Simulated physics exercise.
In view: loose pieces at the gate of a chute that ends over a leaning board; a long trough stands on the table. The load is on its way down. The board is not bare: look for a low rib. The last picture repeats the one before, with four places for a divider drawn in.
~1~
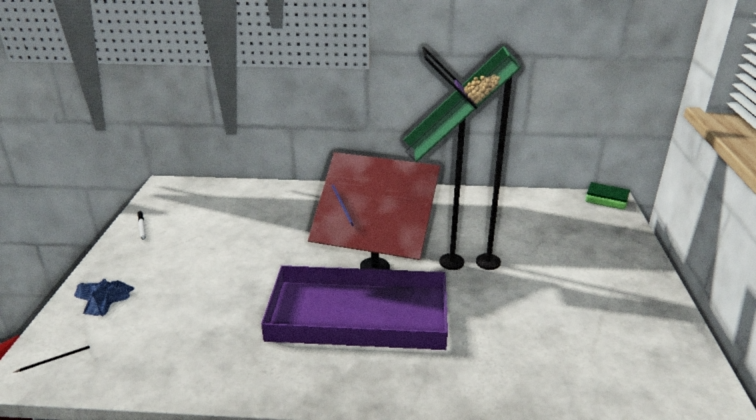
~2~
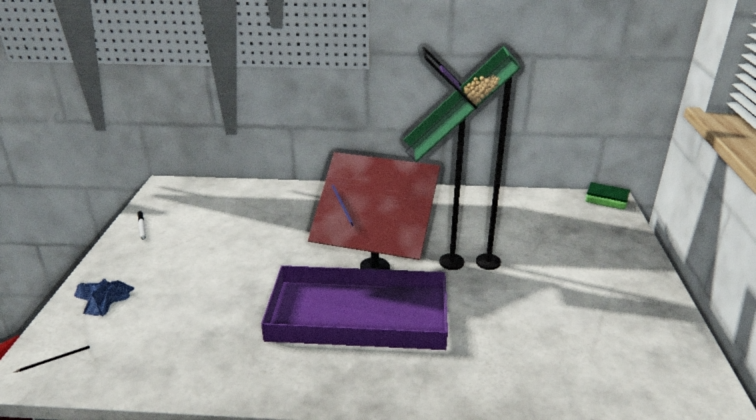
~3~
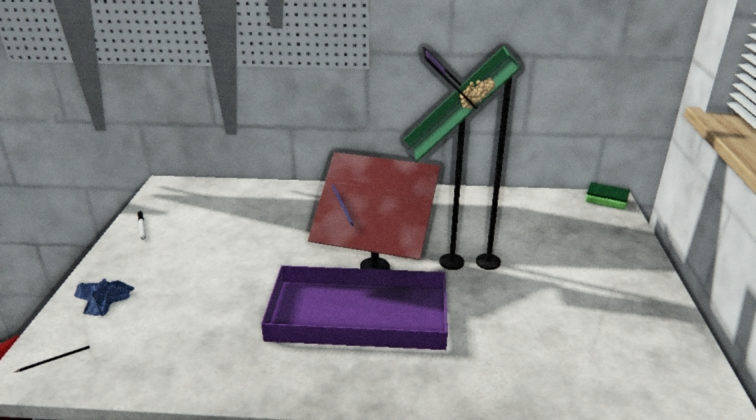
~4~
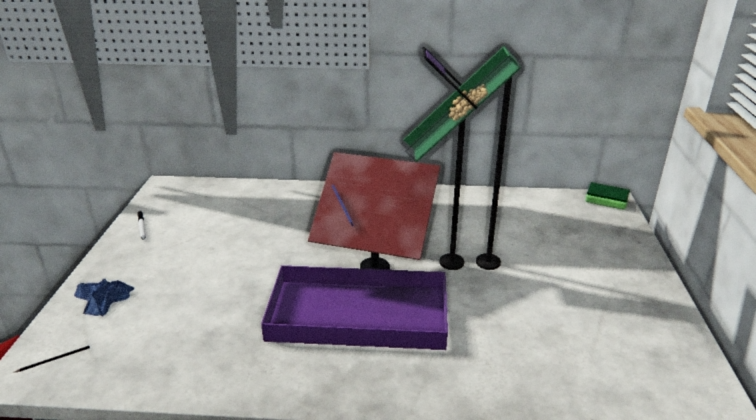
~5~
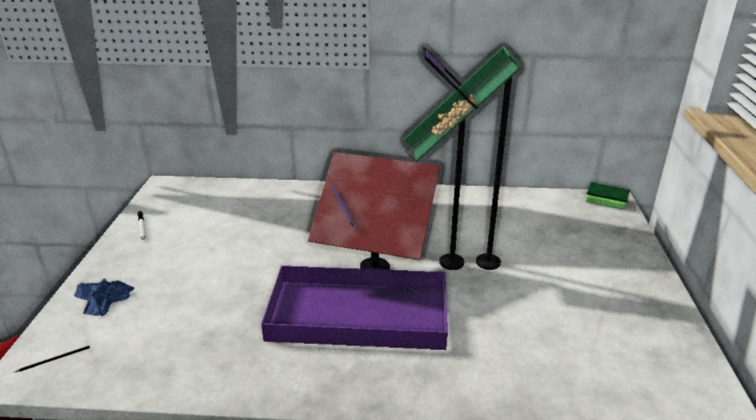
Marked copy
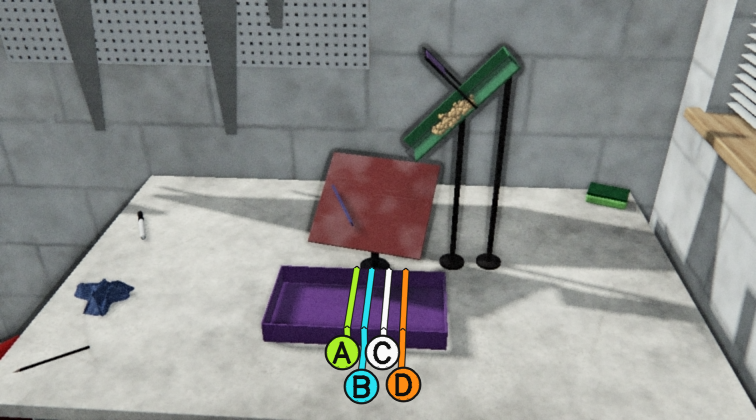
Small tan pieces slide down a sloping green chute above a tilted red board.
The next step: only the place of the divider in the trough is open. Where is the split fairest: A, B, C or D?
Line A does it best.
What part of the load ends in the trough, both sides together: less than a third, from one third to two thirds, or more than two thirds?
More than two thirds.
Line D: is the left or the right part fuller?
Left.
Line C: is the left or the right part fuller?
More lands on the left.
On the marked copy, line A crosses the front rim at (347, 328); line B crosses the front rim at (364, 328); line C crosses the front rim at (383, 329); line D crosses the front rim at (402, 330).
With A, of what is caught, roughly a third on the left of the divider, roughly two thirds on the right.
With B, of what is caught, almost all on the left of the divider, about a tenth on the right.
With C, of what is caught, every piece on the left of the divider, not one piece on the right.
With D, of what is caught, every piece on the left of the divider, not one piece on the right.
